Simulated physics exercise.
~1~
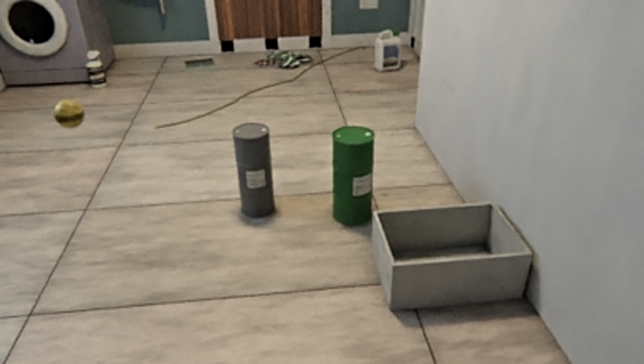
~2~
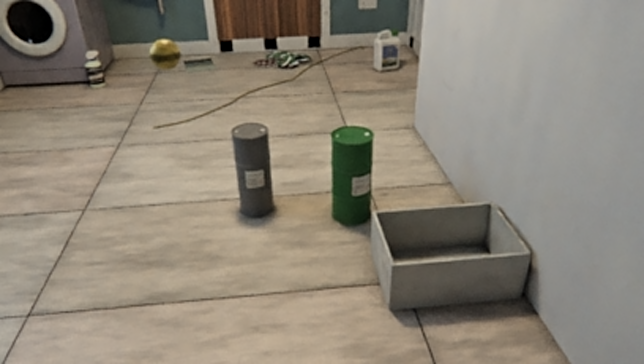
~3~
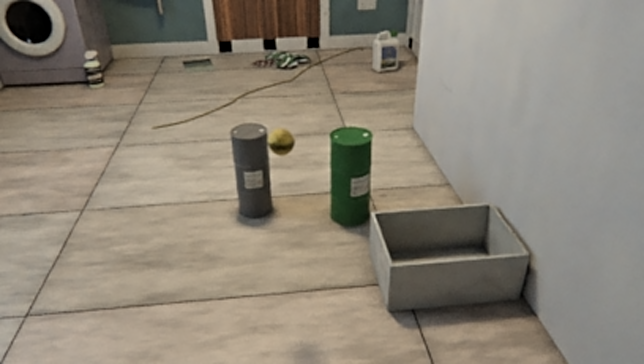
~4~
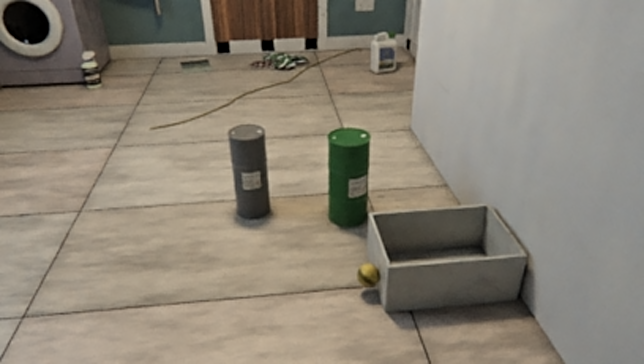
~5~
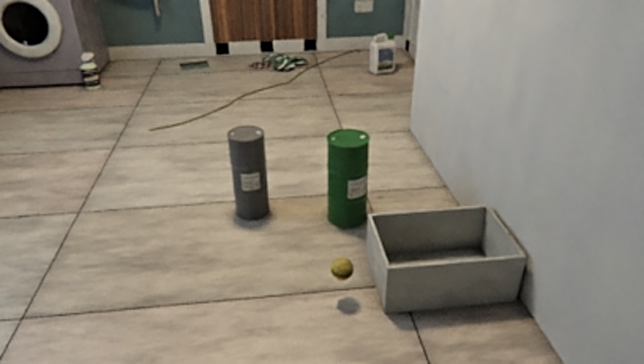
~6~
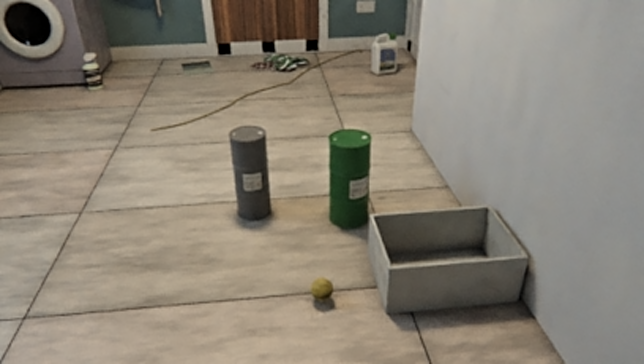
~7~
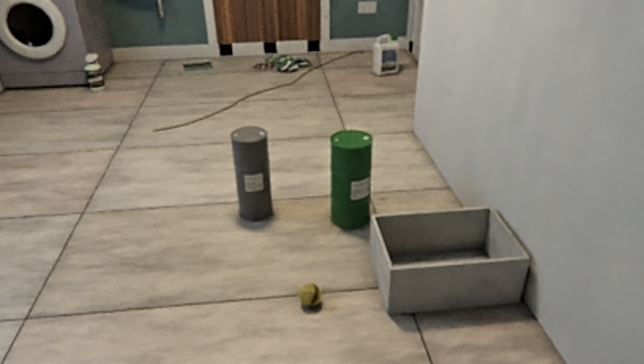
On a tiled floor, a yellow ball flies past grey and green canisters, hits an open box's side and settles outside.
